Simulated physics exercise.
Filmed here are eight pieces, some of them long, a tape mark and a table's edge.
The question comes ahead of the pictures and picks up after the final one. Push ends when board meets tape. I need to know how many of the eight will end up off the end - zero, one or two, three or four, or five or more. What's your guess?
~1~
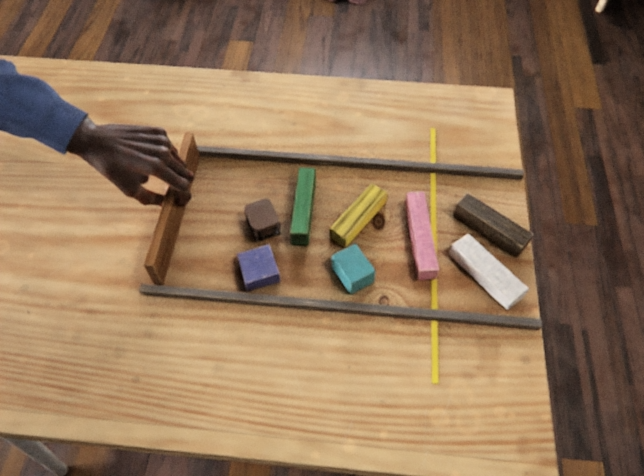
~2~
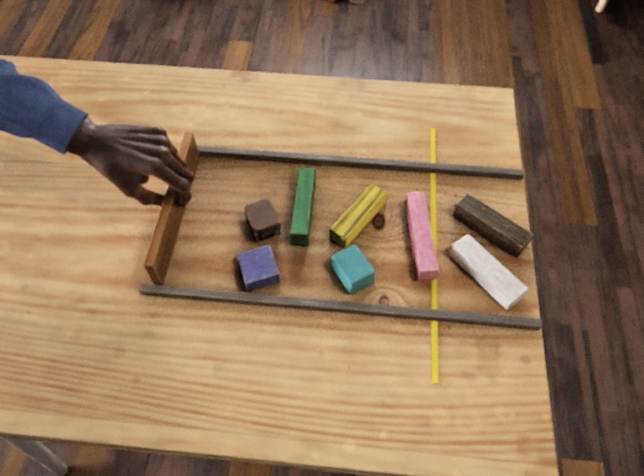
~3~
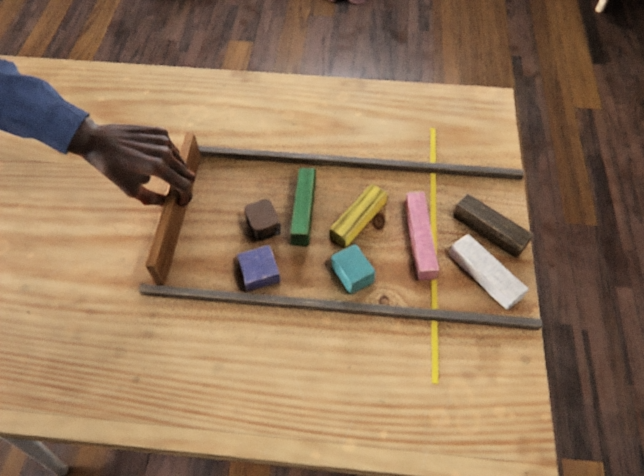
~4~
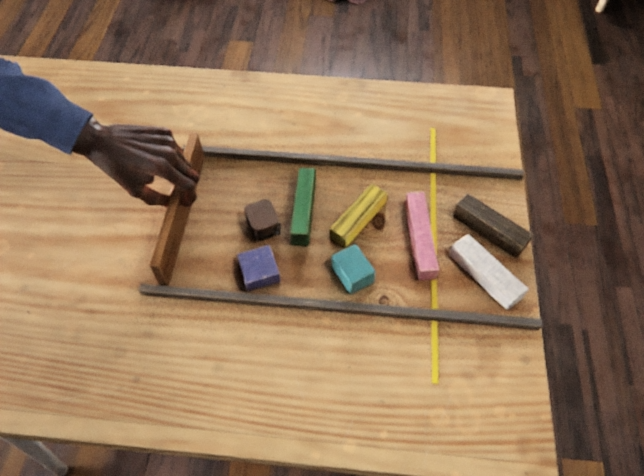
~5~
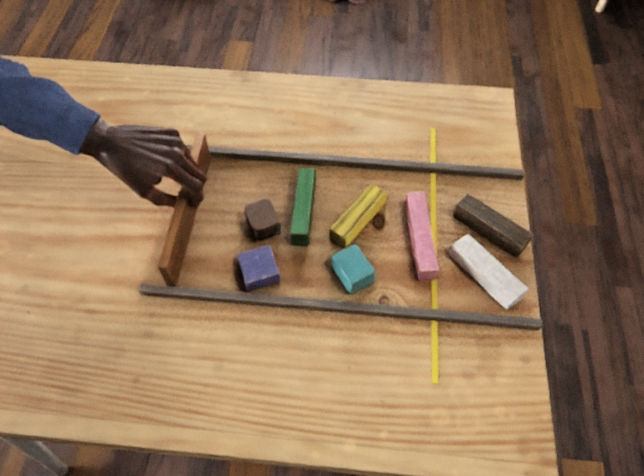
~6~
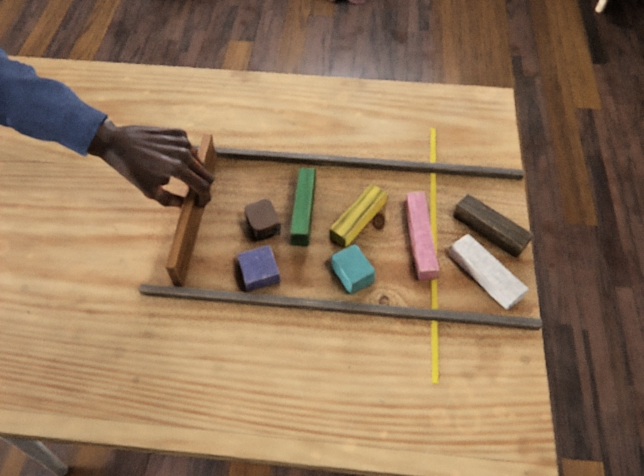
It sends over the edge a lone piece or a pair.
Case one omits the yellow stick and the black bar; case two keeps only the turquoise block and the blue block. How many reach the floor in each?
You'd get 0 in the first case and 1 in the second one.
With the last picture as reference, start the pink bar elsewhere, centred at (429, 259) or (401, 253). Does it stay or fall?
First place: It does not drop; second place: It does not drop.
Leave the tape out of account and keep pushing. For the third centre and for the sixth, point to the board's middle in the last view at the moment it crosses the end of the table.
I'd put the first at about (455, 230) and the next at about (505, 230).
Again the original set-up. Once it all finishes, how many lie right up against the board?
2 in contact.
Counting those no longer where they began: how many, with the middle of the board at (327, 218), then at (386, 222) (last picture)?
Counts: 5 / 8.
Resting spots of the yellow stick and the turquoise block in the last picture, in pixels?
Final spots - yellow stick (487, 218), turquoise block (485, 276).
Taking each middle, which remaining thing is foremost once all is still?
Foremost is the white bar.
A little later, none off yet; black bar at rest near (492, 225); white bar at rest near (487, 271); pink bar at rest near (421, 235).
When it is over, the number that fall off is one or two; down, black bar.
